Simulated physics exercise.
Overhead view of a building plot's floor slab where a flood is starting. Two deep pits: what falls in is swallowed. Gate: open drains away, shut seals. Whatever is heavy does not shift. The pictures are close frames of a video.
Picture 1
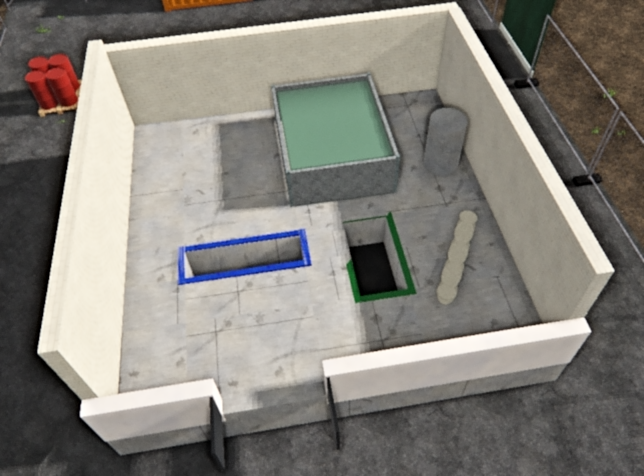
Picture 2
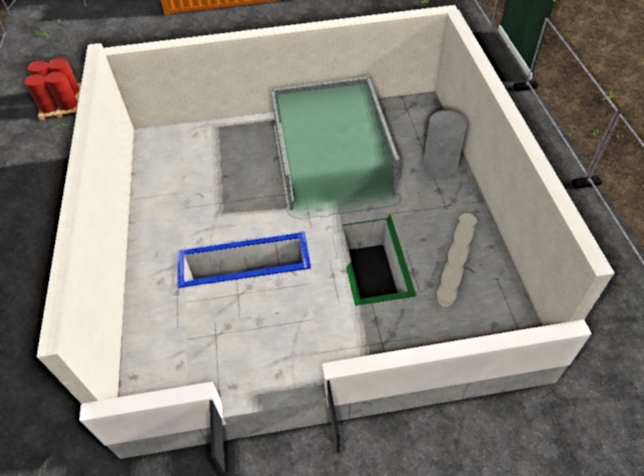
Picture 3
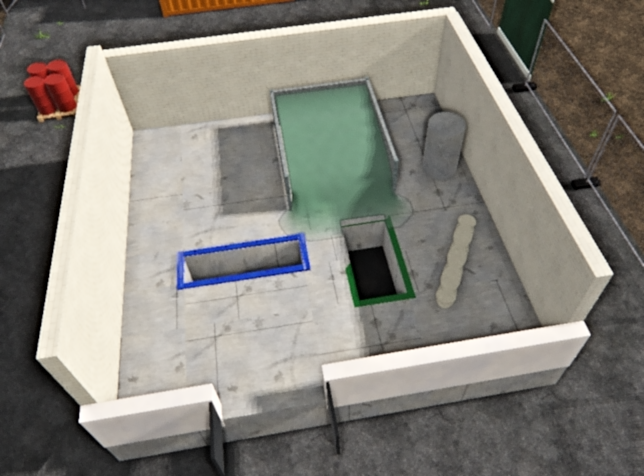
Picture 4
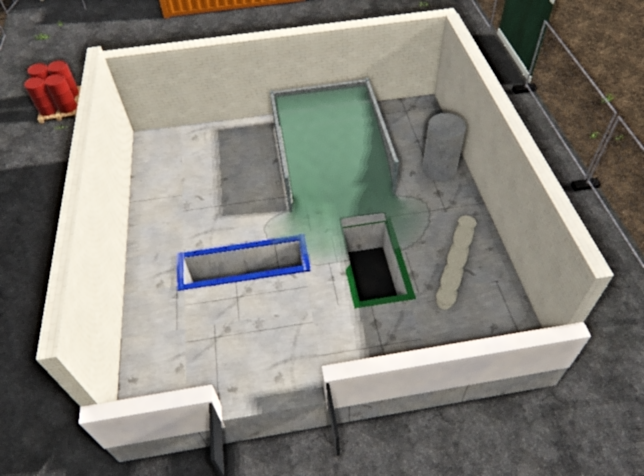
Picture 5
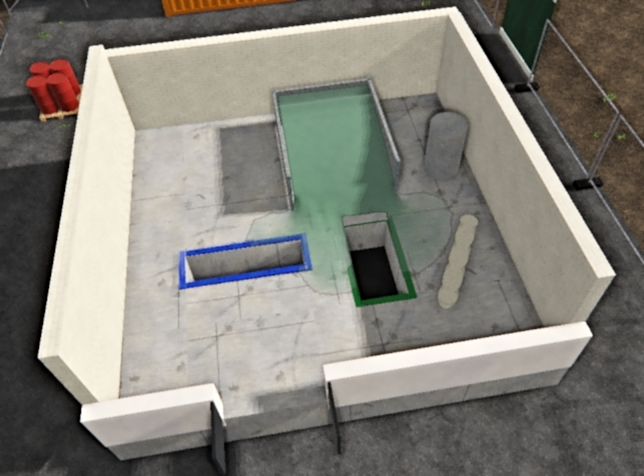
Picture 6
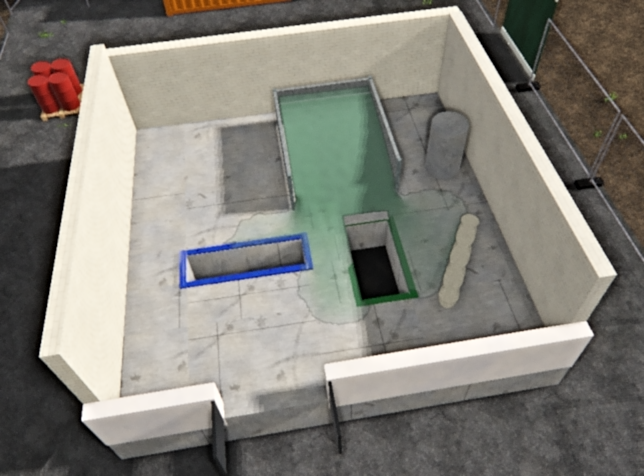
A grey-walled tank of green water stands toward the back of a pale-walled concrete building plot, seen from high above by a still camera, with red barrels outside at the upper left. A blue-edged pit lies left of centre, and a green-edged pit, a grey upright block and a beige strip lie to the right. The tank's front opens and translucent green water pours forward, spreading across the slab around the green-edged pit and toward the blue-edged one.
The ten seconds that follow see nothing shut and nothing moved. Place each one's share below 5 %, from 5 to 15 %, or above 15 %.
Result: The gate drains a share of five to fifteen per cent; the blue pit drains a share of five to fifteen per cent; the green pit drains a share exceeding fifteen per cent.
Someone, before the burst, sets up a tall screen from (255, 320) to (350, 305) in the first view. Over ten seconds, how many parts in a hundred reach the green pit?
Roughly 60 per cent ends up in the green pit.
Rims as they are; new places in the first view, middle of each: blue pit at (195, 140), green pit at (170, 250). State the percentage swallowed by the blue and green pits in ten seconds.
Roughly: Blue pit 0 %, green pit 14 %.
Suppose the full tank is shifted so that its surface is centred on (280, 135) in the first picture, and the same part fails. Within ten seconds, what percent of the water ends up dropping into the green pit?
Share for the green pit - 25 in a hundred.
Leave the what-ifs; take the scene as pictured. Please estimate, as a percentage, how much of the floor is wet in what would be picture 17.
Estimated share: About 30 %.
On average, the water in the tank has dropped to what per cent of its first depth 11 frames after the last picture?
Around 32 in a hundred, give or take.
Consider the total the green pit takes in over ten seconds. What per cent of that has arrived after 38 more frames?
About 90 per cent.
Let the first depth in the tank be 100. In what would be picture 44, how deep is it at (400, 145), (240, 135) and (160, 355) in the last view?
Respectively 0, 0 and 4 per cent.
A moment on, water covers 25 % of the floor; the gate 0 %, the blue pit 3 %, the green pit 19 %.
Next, water covers 30 % of the floor; the gate 2 %, the blue pit 6 %, the green pit 32 %.
Then, water covers 40 % of the floor; the gate 5 %, the blue pit 9 %, the green pit 43 %.
Later, water covers 50 % of the floor; the gate 7 %, the blue pit 9 %, the green pit 52 %.
In the end, water covers 70 % of the floor; the gate 8 %, the blue pit 10 %, the green pit 58 %.
